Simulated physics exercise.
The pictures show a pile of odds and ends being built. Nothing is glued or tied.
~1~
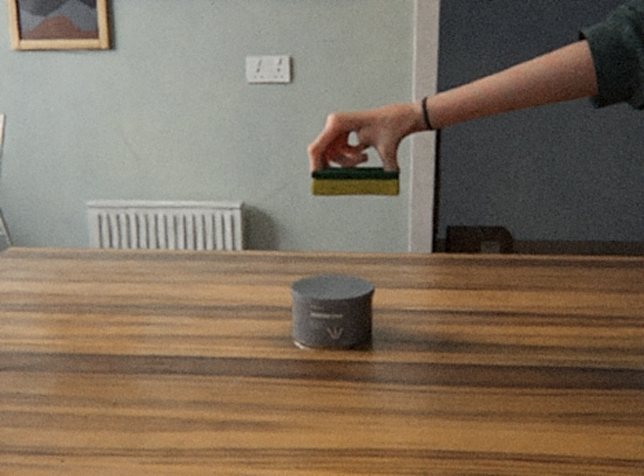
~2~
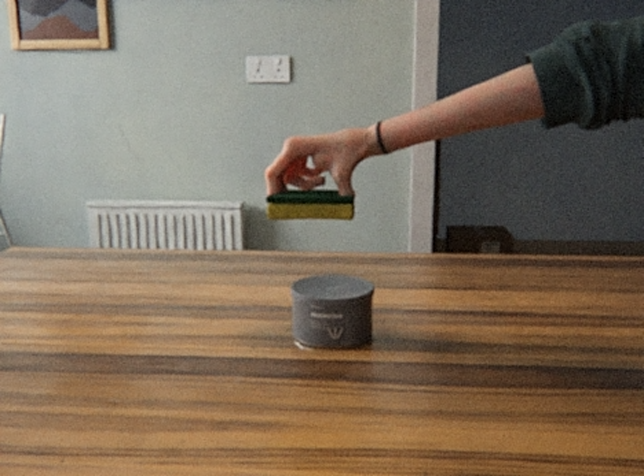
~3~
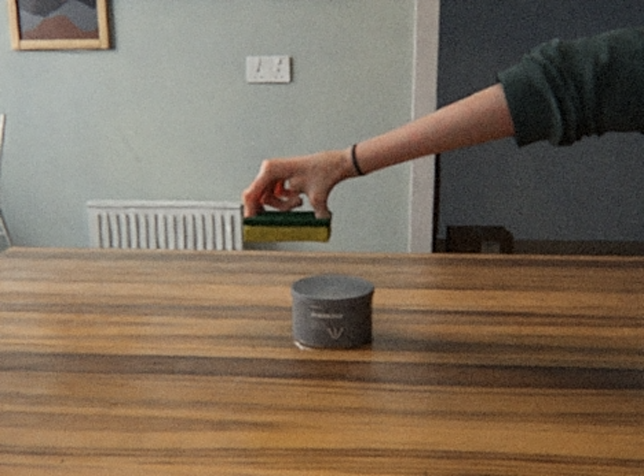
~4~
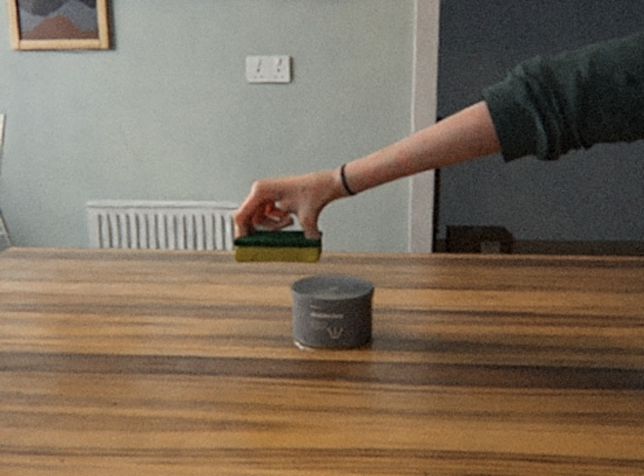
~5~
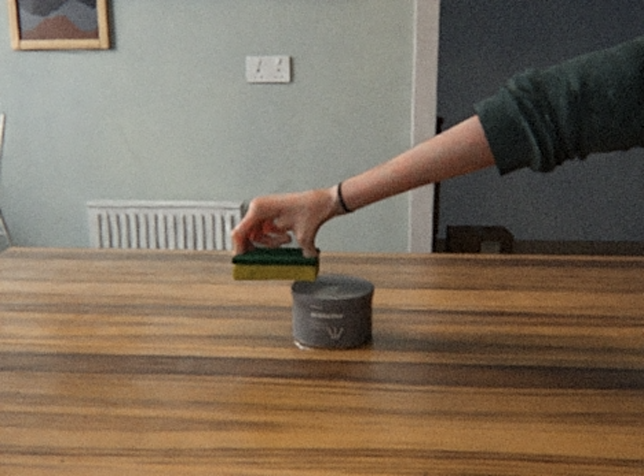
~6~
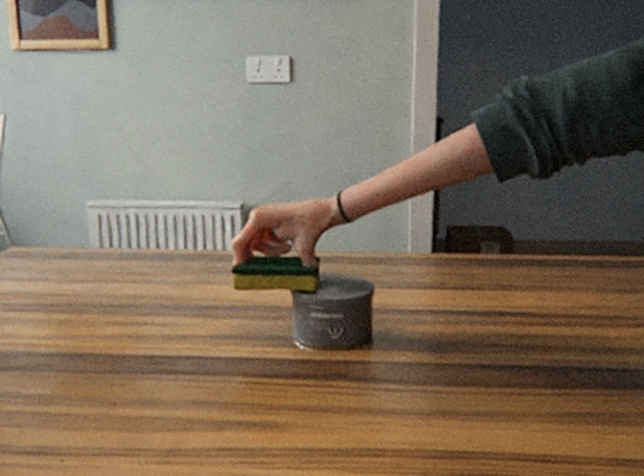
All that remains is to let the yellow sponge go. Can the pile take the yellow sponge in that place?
It loses its balance.
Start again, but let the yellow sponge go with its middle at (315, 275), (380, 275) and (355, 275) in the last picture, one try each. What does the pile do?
In the first case it keeps its balance; in the second case it gives way; in the third case it keeps its balance.
Then, 0.30 s on from there, yellow sponge turned 66° from how it was put near (269, 292).
Then, 0.90 s on from there, yellow sponge turned 61° from how it was put near (273, 294).
Then, 2.30 s on from there, yellow sponge resting near (273, 294).
In the end, toppled in the pile, yellow sponge; grey tub unmoved. At the end, from the last picture's camera, yellow sponge near (273, 294). The pile comes apart.
